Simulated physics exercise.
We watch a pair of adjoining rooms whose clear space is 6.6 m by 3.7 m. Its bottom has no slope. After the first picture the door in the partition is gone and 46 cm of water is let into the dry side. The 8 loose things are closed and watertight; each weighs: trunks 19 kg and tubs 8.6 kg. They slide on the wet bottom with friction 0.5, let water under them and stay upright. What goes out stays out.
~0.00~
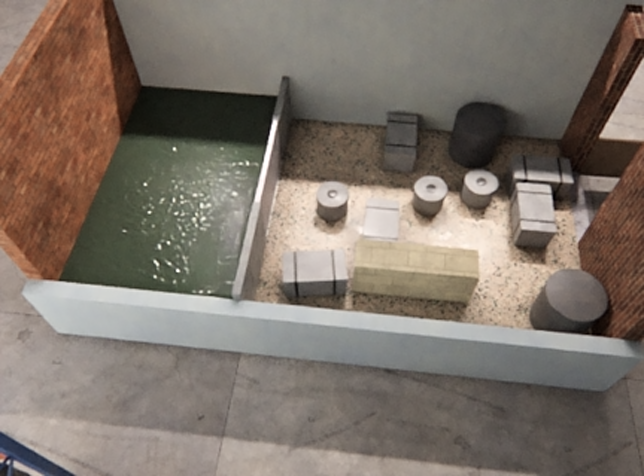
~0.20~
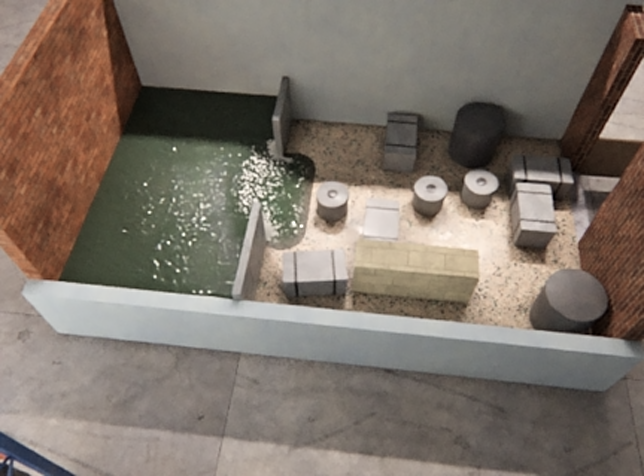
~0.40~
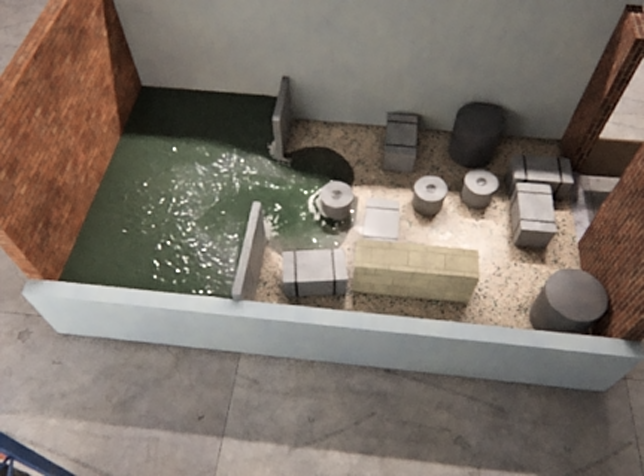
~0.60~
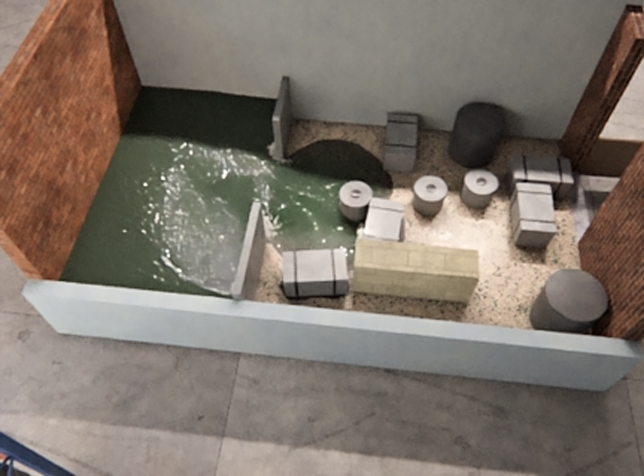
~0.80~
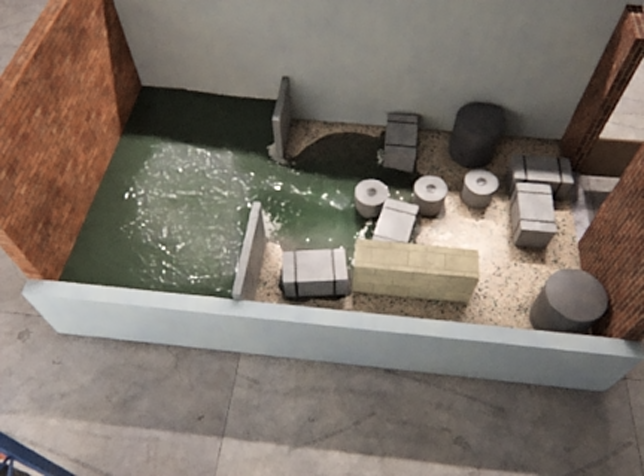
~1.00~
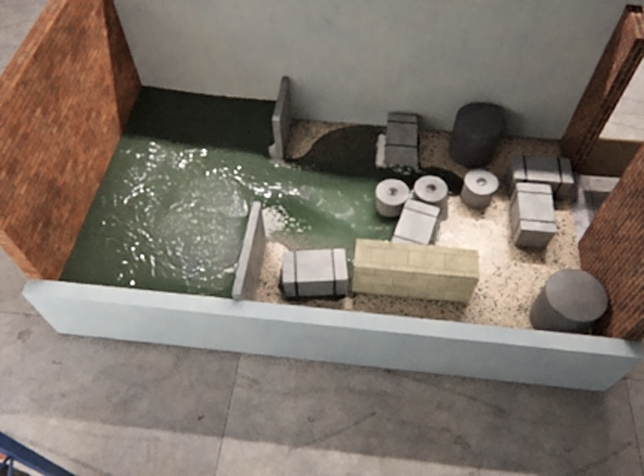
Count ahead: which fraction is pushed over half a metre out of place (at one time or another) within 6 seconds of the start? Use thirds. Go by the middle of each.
Share: Two thirds or more.
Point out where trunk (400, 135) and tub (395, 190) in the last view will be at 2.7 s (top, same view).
Near (446, 143) and (499, 192).
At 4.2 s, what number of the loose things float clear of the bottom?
At that moment 1.
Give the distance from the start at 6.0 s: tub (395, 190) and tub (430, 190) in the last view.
In that order: Washed out, washed out.
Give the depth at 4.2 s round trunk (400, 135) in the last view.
About 12 cm.
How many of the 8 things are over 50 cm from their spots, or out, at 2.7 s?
I count 7.
After 1.4 s 2 of 8 are over 50 cm from their spots; 1 afloat.
After 2.7 s 7 of 8 are over 50 cm from their spots; 5 afloat.
After 4.2 s 7 of 8 are over 50 cm from their spots; 1 afloat.
After 6.0 s 7 of 8 are over 50 cm from their spots, and 7 have been at some point; 1 afloat.
